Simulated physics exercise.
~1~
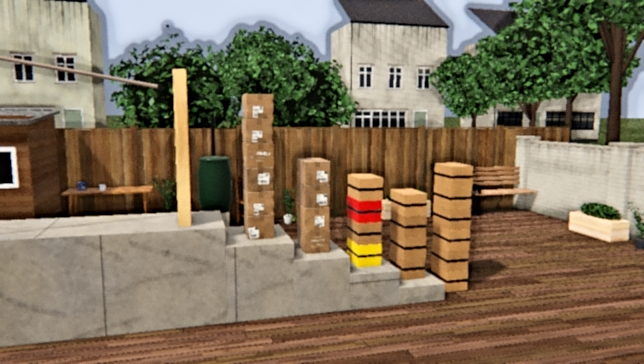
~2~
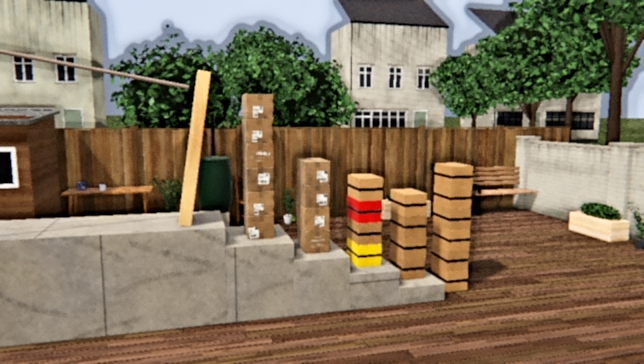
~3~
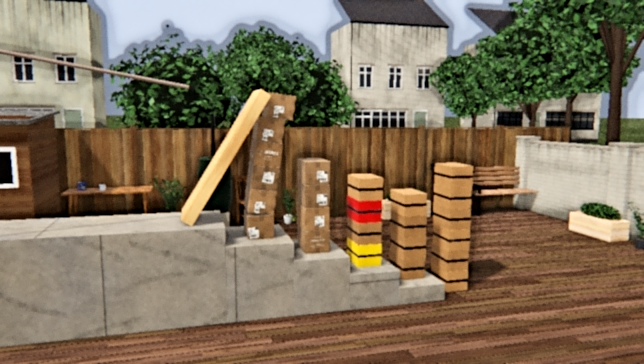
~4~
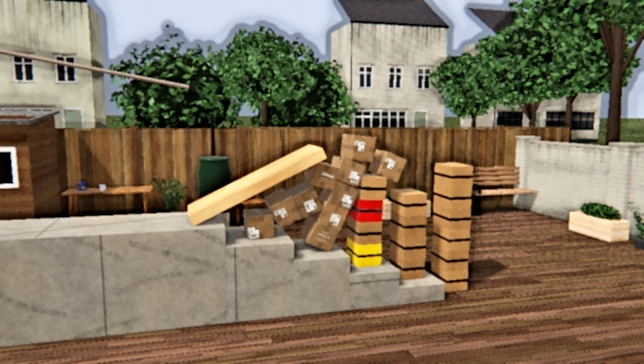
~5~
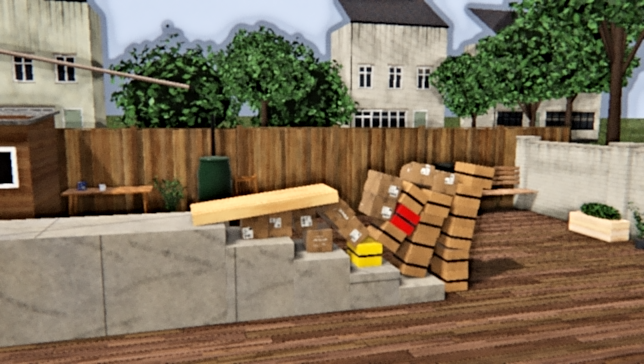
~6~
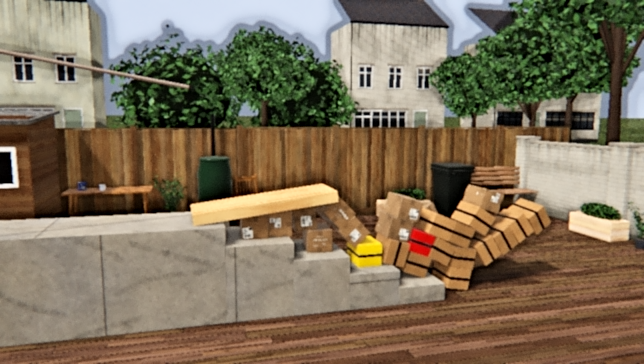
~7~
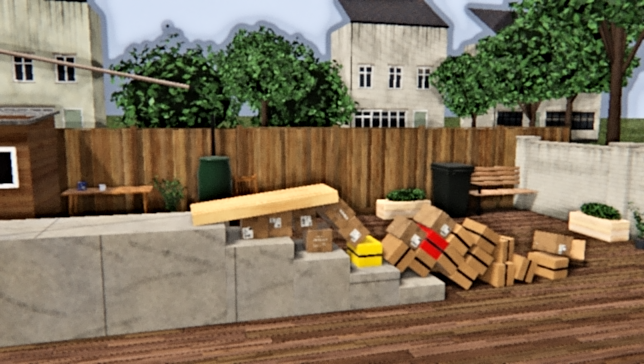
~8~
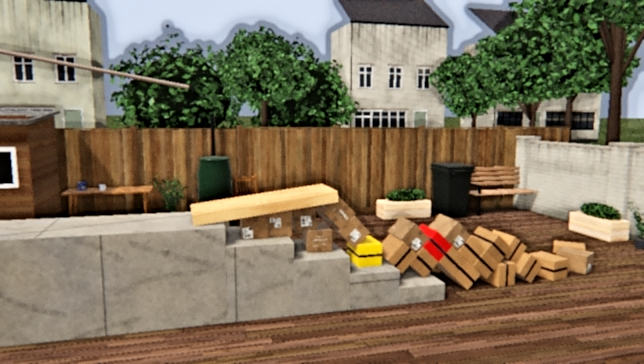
At the start, a wooden board stands upright on a stepped stone ledge, with five stacks of cartons to its right, one holding a red and a yellow carton. A pole nudges the board near its top, then stops as the board tips right. The board leans into the tallest taped stack, which buckles and spills over the next ones. The tumbling cartons push the red one rightward and topple the last stack onto the wooden deck. Finally, the board lies nearly flat on the left, the yellow carton remains in place, and the red one rests tilted among the heap.
